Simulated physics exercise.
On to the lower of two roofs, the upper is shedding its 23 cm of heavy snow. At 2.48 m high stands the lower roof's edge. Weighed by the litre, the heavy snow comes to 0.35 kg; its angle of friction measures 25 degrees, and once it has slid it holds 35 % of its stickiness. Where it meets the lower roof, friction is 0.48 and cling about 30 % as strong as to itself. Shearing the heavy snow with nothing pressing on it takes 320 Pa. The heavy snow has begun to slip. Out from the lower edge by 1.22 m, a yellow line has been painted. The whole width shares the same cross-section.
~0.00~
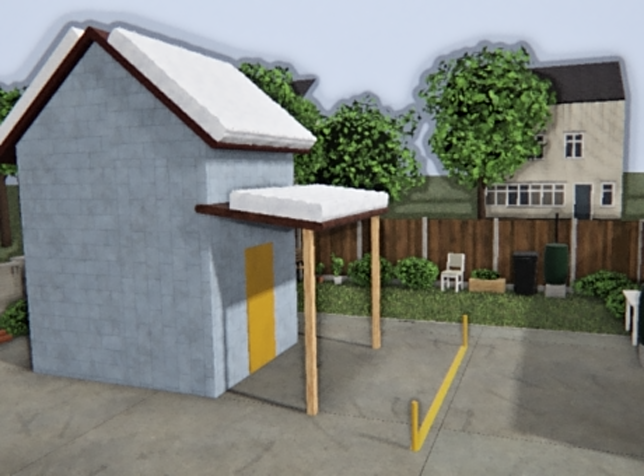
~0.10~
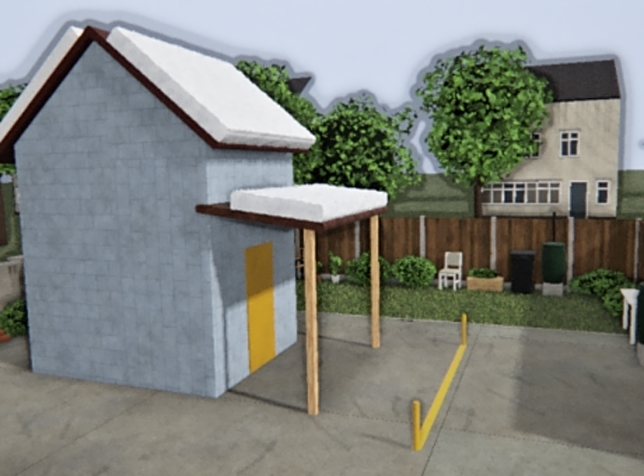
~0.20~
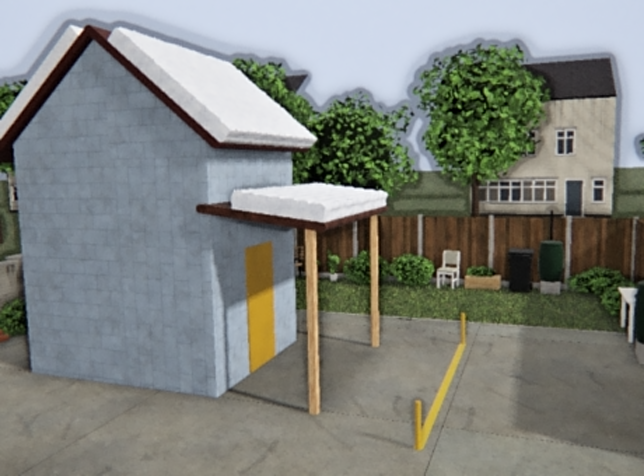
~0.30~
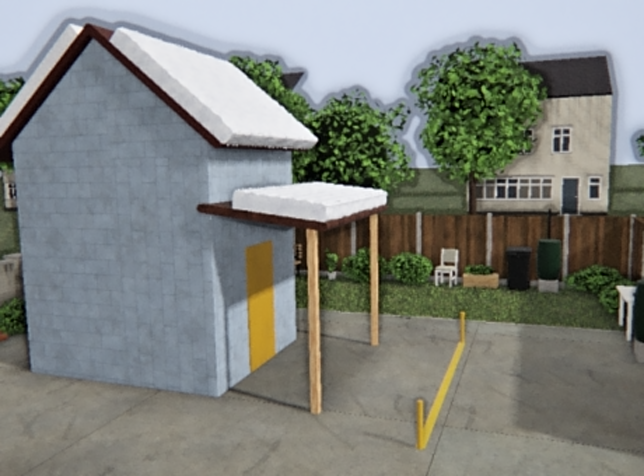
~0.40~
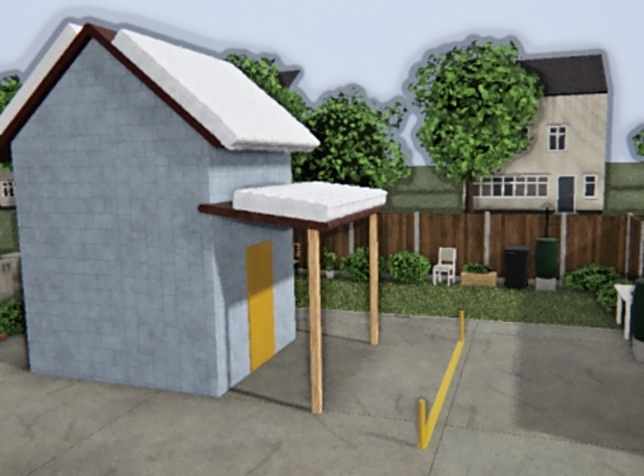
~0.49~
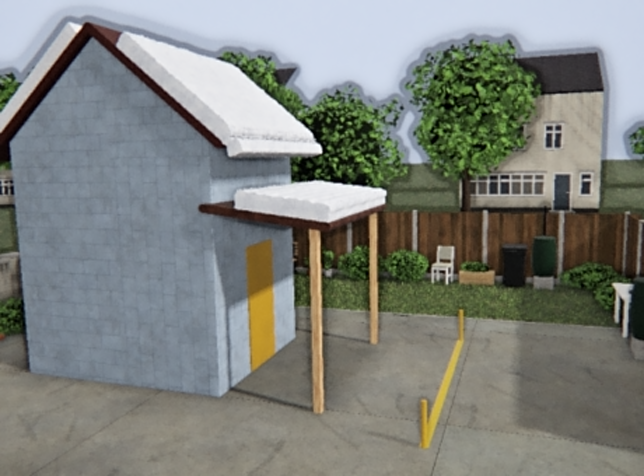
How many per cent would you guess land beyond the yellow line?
I would say 7 percent.
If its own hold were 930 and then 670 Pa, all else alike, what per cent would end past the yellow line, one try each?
First try roughly 0 per cent, second try roughly 0 per cent.
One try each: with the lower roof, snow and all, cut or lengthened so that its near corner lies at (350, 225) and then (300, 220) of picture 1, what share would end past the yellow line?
Roughly 1 % and then 16 %.
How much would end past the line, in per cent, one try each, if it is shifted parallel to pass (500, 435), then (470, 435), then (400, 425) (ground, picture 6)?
Respectively about 1 in a hundred, 2 in a hundred and 16 in a hundred.
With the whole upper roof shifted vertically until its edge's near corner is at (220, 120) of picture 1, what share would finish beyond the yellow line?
That would come to around 20 %.
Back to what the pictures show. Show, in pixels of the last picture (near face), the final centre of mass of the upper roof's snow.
Near face, approx. (316, 274).
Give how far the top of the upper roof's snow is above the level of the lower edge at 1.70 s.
It sits some 0.9 m above the lower edge at that time.
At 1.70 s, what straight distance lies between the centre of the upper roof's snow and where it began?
2.0 m.
By 1.05 s, none is below the lower edge and 0 % is past the line.
By 1.70 s, none is below the lower edge and 0 % is past the line.
By 2.35 s, 20 % is below the lower edge and 0 % is past the line.
By 3.00 s, 31 % is below the lower edge and 7 % is past the line.
By 3.90 s, at the end, 31 % is below the lower edge and 7 % is past the line.
